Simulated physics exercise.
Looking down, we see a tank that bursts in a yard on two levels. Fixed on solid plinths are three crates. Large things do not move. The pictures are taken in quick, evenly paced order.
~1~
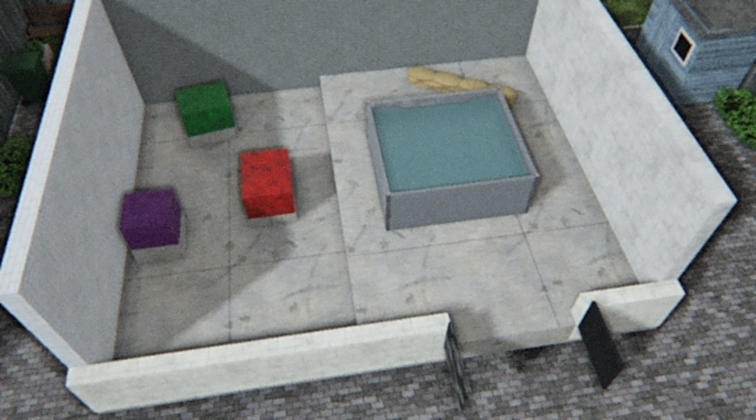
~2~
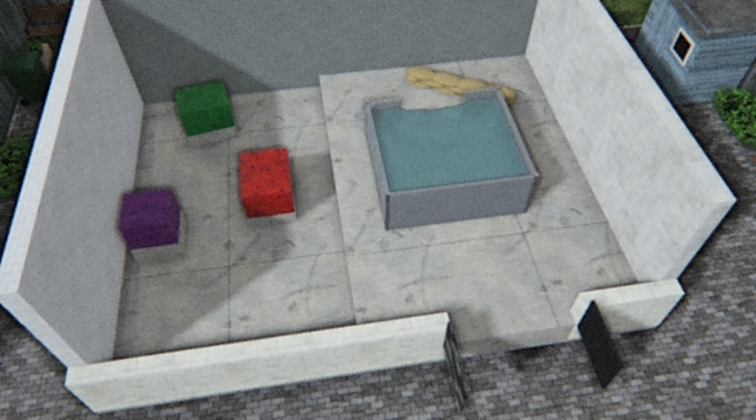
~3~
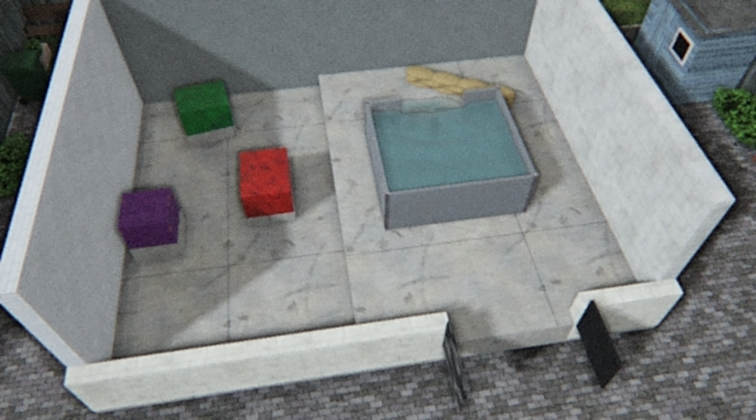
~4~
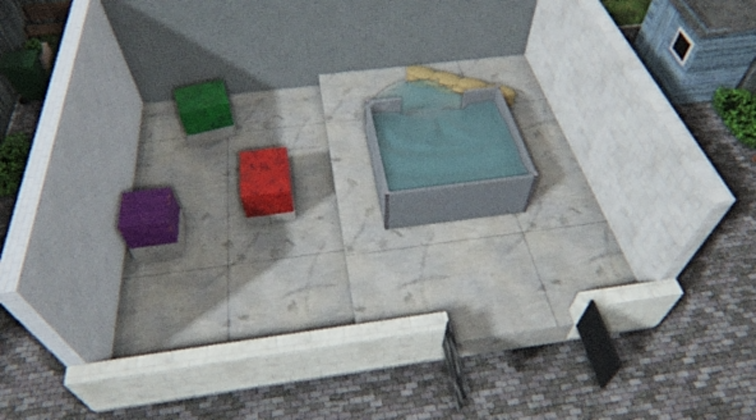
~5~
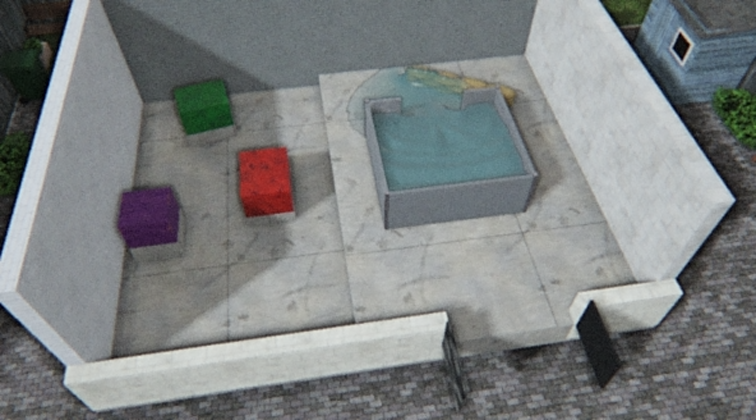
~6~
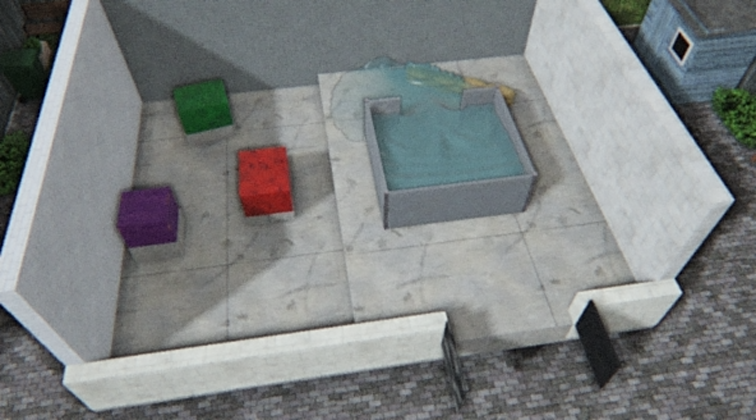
Water poured out through a gap that opened in the far side of a gray tank and spread across the pale floor around a yellowish object, while the green, red and purple blocks stayed still.
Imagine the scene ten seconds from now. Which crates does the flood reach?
In the end the red crate is going to stay clear of the water. The purple crate is going to stay clear of the water. The green crate is going to be reached by the water.
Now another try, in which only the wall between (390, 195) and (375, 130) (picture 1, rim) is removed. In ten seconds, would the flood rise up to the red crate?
I'd say red is hit by the flood.
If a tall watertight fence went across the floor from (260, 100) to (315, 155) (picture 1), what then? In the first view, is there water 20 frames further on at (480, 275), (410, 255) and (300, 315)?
As listed: Clear, dry, not flooded.
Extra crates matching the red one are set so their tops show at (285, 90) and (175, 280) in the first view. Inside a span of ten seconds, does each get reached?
Becomes wet, is left dry.
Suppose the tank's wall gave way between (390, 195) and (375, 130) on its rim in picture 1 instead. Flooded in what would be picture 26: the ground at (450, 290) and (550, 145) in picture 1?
I'd expect the first point to stay dry and the second point to stay dry.
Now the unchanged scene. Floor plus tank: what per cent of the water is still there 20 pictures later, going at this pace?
I'd say around 100 per cent.
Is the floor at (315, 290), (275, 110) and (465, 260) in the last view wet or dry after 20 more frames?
First spot clear, second spot swamped, third spot clear.
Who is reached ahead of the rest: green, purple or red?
The green crate comes first.
A moment on, water covers 20 % of the floor; the red crate not reached, the purple crate not reached, the green crate not reached.
Next, water covers 30 % of the floor; the red crate not reached, the purple crate not reached, the green crate water round its plinth.
Then, water covers 55 % of the floor; the red crate water round its plinth, the purple crate water round its plinth, the green crate water round its plinth.
Later, water covers 80 % of the floor; the red crate water round its plinth, the purple crate water round its plinth, the green crate water round its plinth.
In the end, water covers 95 % of the floor; the red crate stayed above the water, the purple crate stayed above the water, the green crate was topped.
